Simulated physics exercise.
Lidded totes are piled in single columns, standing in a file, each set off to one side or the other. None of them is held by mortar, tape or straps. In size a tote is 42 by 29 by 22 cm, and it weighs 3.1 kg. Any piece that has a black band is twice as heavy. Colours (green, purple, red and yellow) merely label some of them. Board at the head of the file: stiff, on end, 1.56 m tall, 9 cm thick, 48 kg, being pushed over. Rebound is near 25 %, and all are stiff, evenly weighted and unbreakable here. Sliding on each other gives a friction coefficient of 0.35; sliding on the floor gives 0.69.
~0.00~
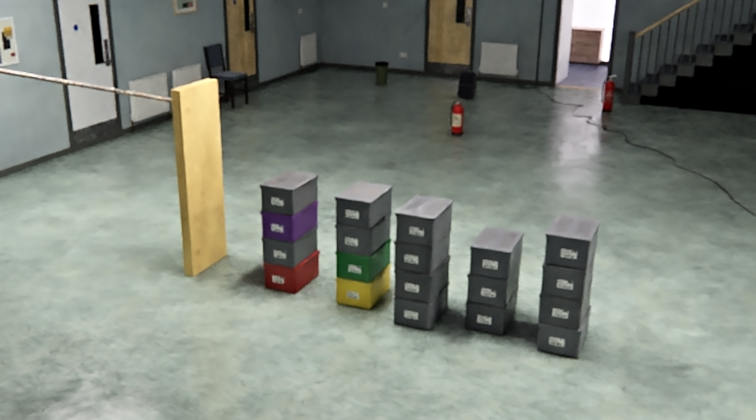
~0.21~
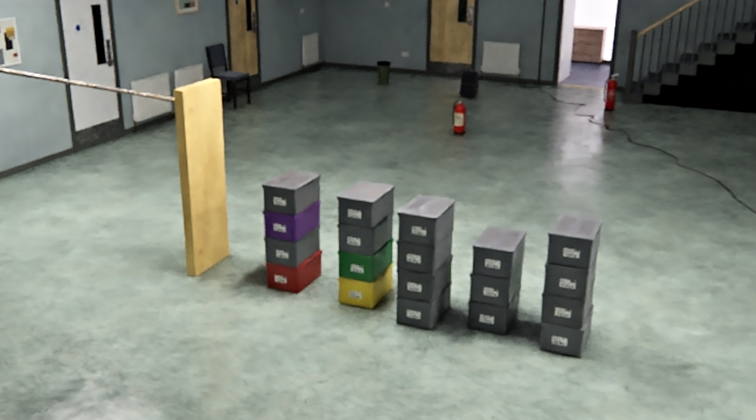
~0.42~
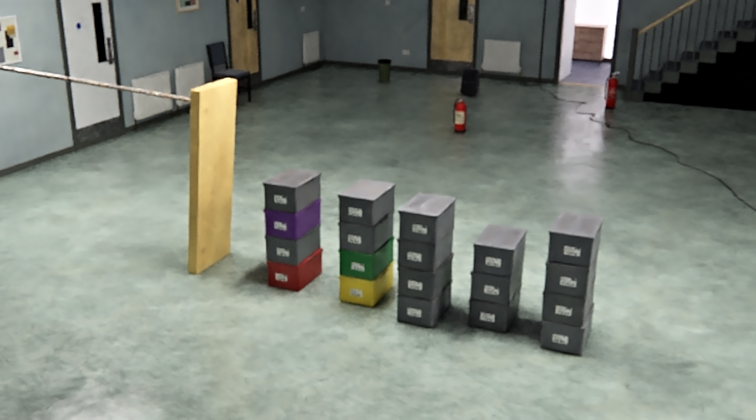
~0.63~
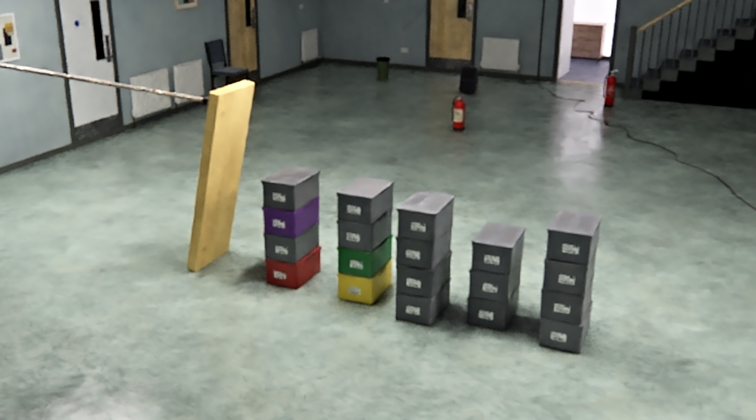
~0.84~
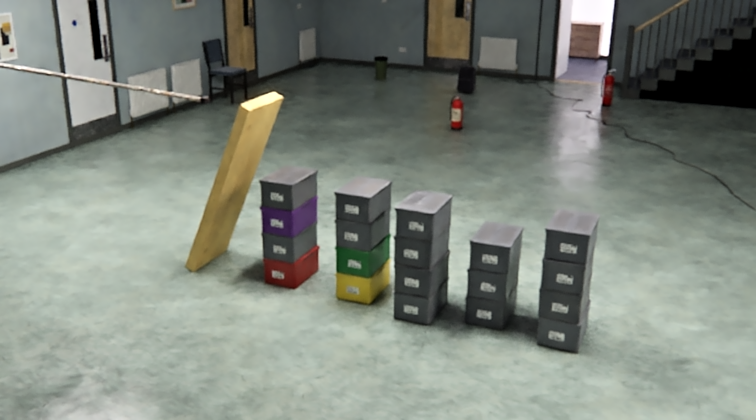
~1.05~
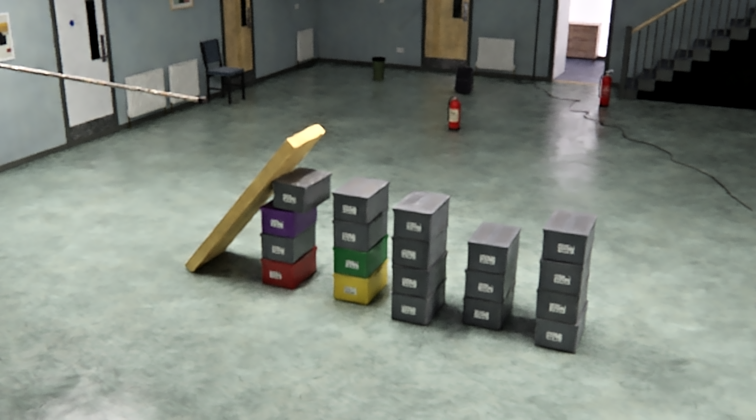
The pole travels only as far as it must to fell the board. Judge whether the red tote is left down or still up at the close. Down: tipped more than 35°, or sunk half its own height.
At the close the red tote is still up.
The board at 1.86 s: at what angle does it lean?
Roughly 70°.
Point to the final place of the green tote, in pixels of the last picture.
End point in last frame: Roughly (393, 264).
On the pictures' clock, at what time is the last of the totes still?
Around 3.0 s.
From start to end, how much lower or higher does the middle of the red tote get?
Lower by close to 0 cm.
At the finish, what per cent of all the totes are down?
I'd put it at roughly 70 per cent of them.
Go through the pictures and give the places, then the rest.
In the first picture (places mark the middle of the side facing us), pole end 11 cm short, board 0° from upright; red tote (279, 279); yellow tote (353, 294); green tote (352, 268); the rest undisturbed.
The second picture shows pole end 5 mm in, board 0° from upright; red tote (282, 279).
The third picture shows pole end 12 cm in, board 6° from upright; red tote (283, 277); the rest undisturbed.
The fourth picture shows pole end (204, 101) 17 cm in, stopped, board 13° from upright; red tote (281, 275); the rest undisturbed.
The fifth picture shows pole end (202, 101) 17 cm in, stopped, board 23° from upright; red tote (279, 274); the rest undisturbed.
The sixth picture shows pole end (200, 101) 17 cm in, stopped, board 40° from upright; red tote (277, 275); purple tote (276, 223) shifted 20 mm; green tote (350, 263); 2 disturbed, none down.
After 1.36 s, board 60° from upright; 2 of the 19 totes down; red tote unmoved; purple tote leaning 32°, 8 cm lower.
After 1.86 s, board 68° from upright; 8 of the 19 totes down; red tote unmoved; purple tote leaning 68°, 16 cm lower.
At rest (3.3 s), board 68° from upright; 13 of the 19 totes down; red tote unmoved; purple tote leaning 68°, 16 cm lower; green tote leaning 41°. As the last picture would show them, middles, red tote near (290, 265), purple tote near (352, 243).
